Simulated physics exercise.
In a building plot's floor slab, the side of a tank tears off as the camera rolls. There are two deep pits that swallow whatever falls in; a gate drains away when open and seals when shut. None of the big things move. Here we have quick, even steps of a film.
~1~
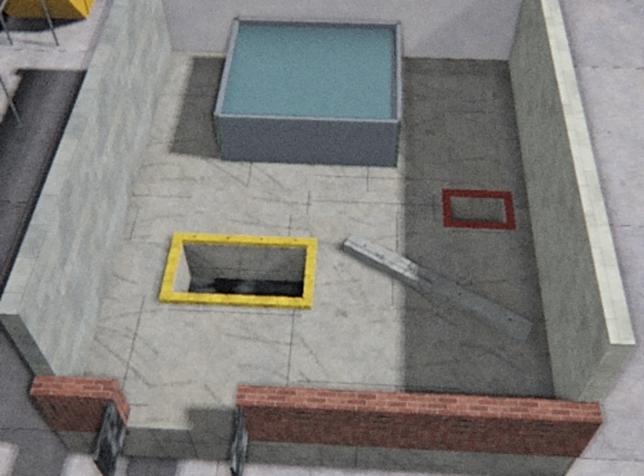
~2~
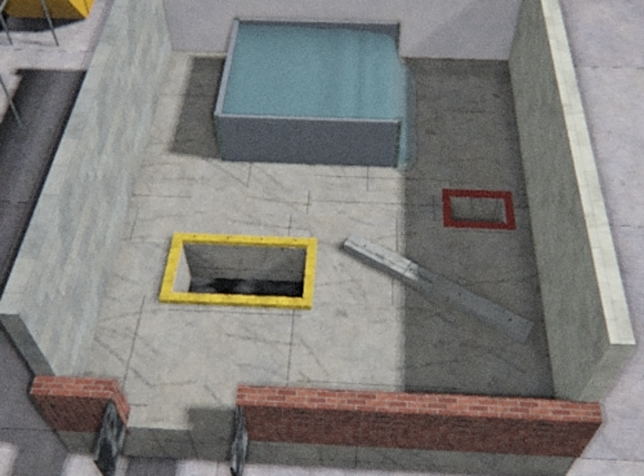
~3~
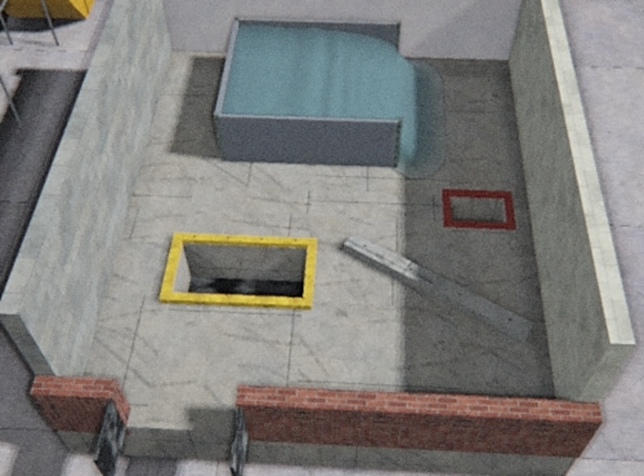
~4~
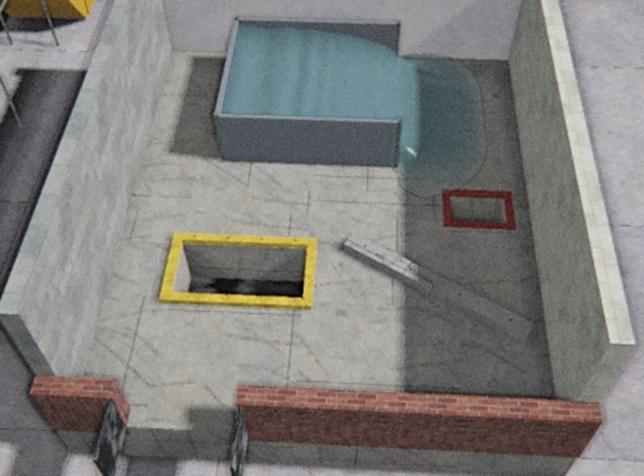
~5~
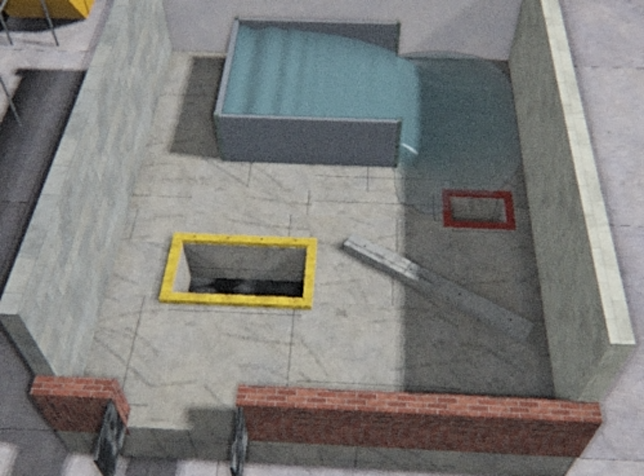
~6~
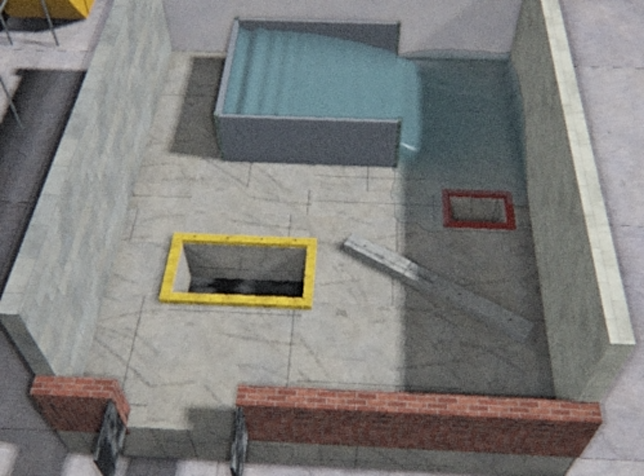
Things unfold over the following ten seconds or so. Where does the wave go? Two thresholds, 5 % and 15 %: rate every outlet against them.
Rating by outlet: Gate - below both, yellow pit - below both, red pit - above both.
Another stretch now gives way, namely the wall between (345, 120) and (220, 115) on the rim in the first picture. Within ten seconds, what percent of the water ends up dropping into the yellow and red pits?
Result - yellow: 45 %; red: 4 %.
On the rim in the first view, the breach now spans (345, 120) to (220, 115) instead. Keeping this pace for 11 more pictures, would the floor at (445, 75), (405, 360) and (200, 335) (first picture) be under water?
First point spared, second point swamped, third point spared.
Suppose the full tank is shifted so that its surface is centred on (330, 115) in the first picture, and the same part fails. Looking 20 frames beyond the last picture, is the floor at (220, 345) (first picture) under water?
The answer is spared.
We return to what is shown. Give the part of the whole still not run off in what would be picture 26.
Around 78 parts in a hundred.
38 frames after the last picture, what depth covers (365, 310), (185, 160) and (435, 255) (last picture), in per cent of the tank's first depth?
Going in order, that's 4, 2 and 16 %.
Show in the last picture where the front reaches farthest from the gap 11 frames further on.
(550, 429).
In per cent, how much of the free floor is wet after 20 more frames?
I'd say 45 per cent.
A moment on, water covers 20 % of the floor; the gate 0 %, the yellow pit 0 %, the red pit 2 %.
Next, water covers 30 % of the floor; the gate 0 %, the yellow pit 0 %, the red pit 8 %.
Then, water covers 45 % of the floor; the gate 0 %, the yellow pit 0 %, the red pit 22 %.
Later, water covers 90 % of the floor; the gate 0 %, the yellow pit 0 %, the red pit 34 %.
In the end, water covers 95 % of the floor; the gate 2 %, the yellow pit 0 %, the red pit 48 %.
